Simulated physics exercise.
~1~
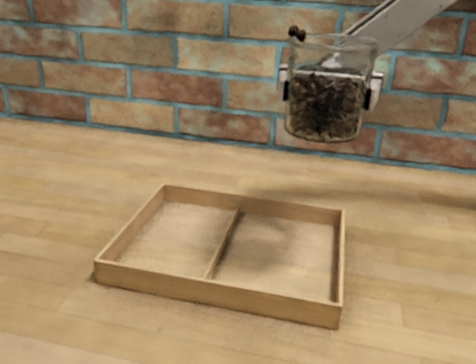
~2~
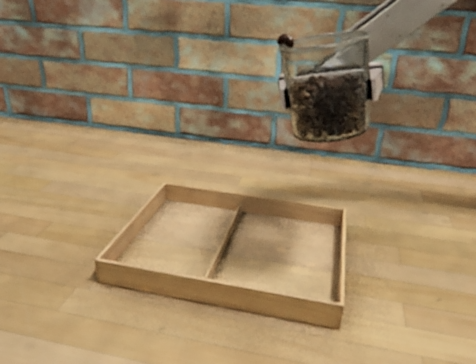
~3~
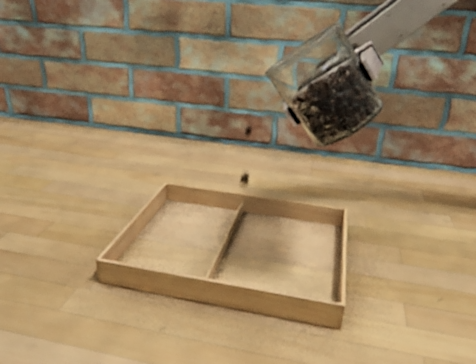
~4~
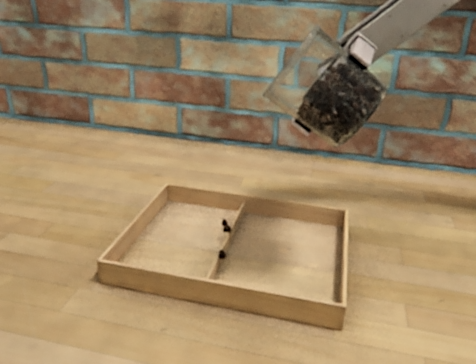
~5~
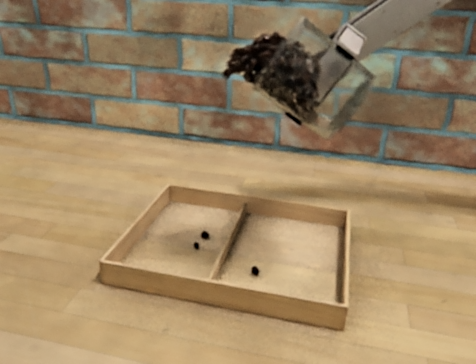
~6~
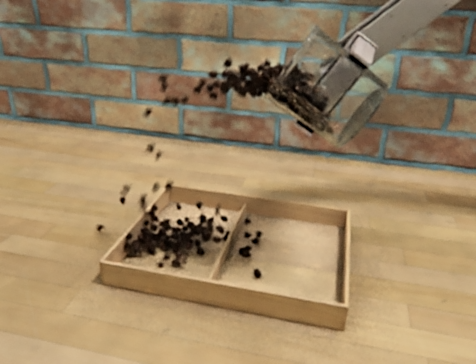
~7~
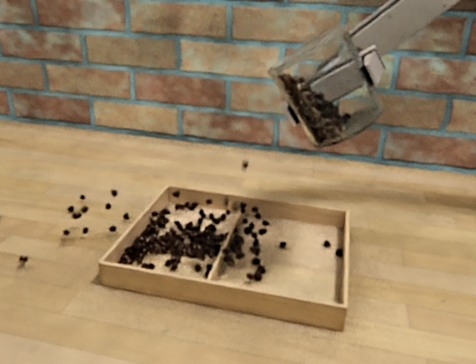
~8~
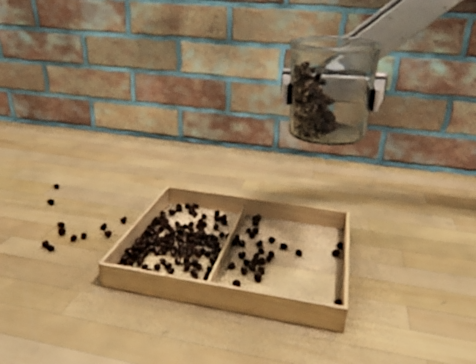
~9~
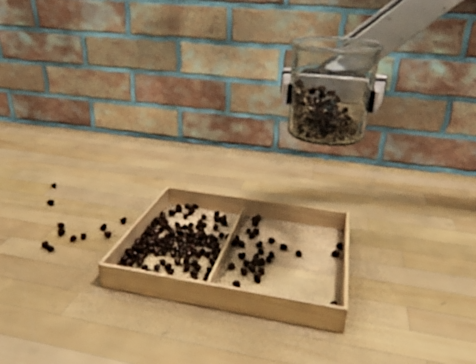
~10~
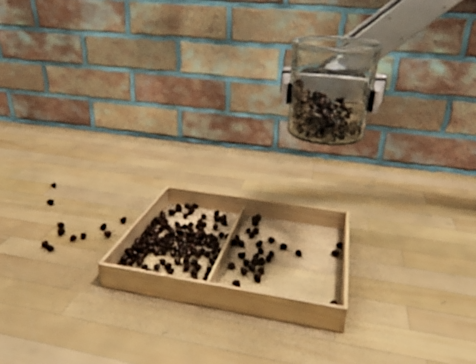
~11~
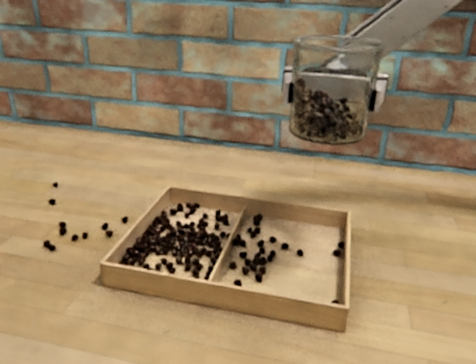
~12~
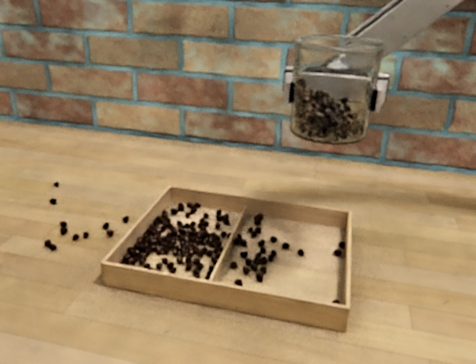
The clip shows a robotic arm tipping a clear tumbler of dark beans above a divided wooden tray, spilling many into the left section, fewer into the right and some onto the table, before returning upright with beans still inside and holding still.
